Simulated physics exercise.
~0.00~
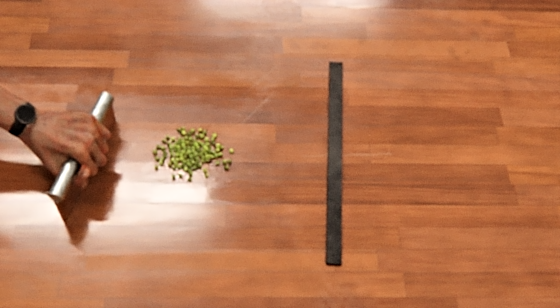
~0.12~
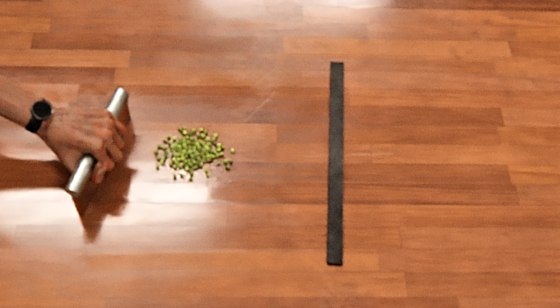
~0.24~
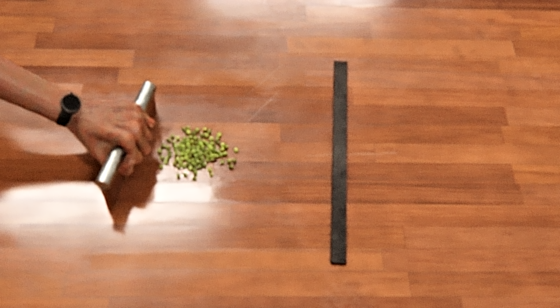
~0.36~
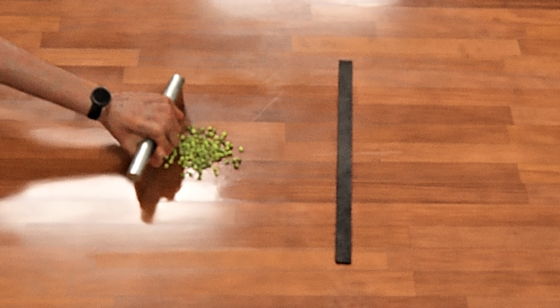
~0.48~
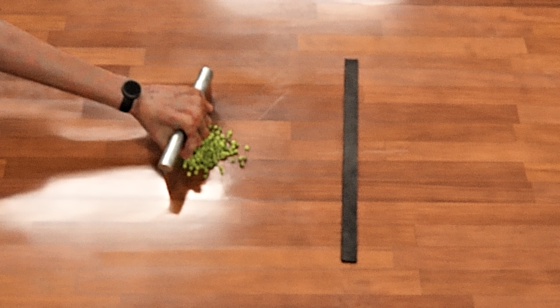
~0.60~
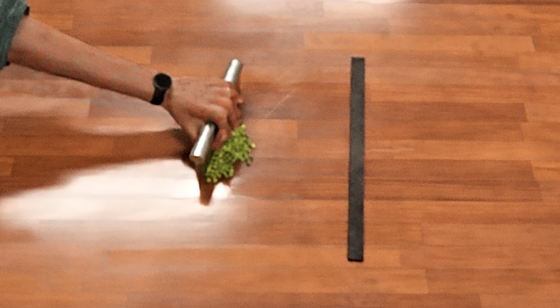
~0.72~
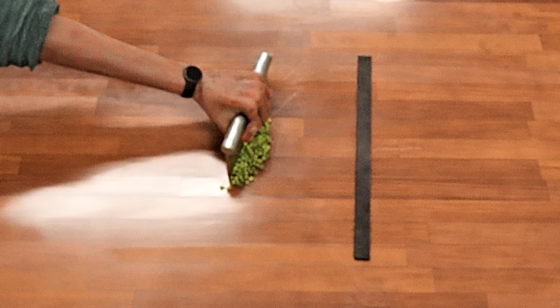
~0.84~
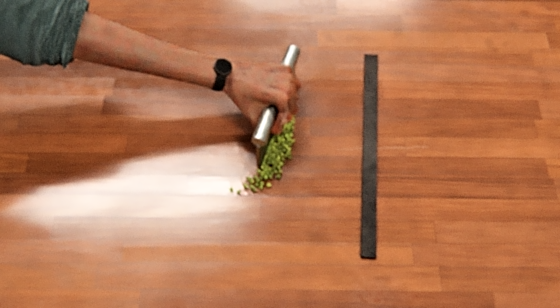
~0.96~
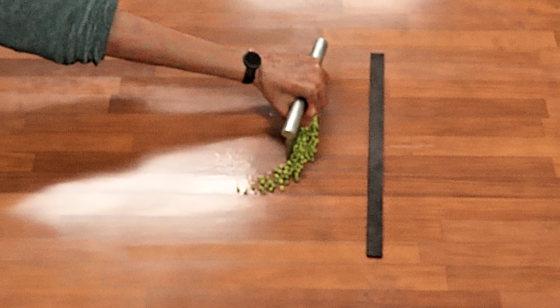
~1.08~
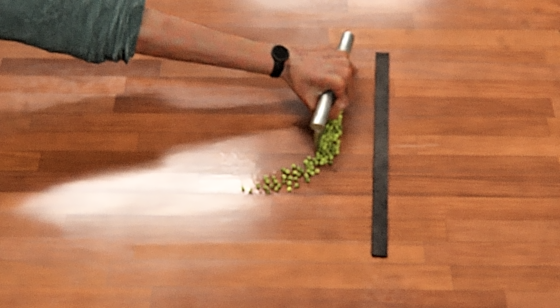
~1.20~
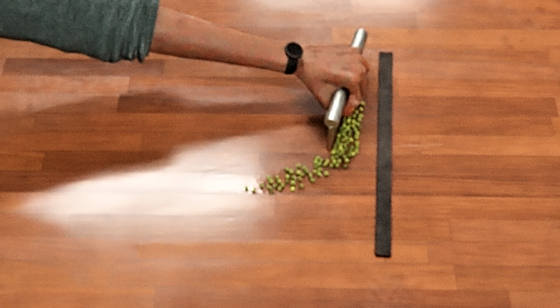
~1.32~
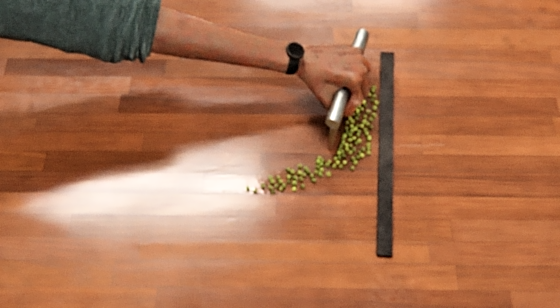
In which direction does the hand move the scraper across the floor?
The hand moves the scraper to the right, through the green peas and toward the dark strip.
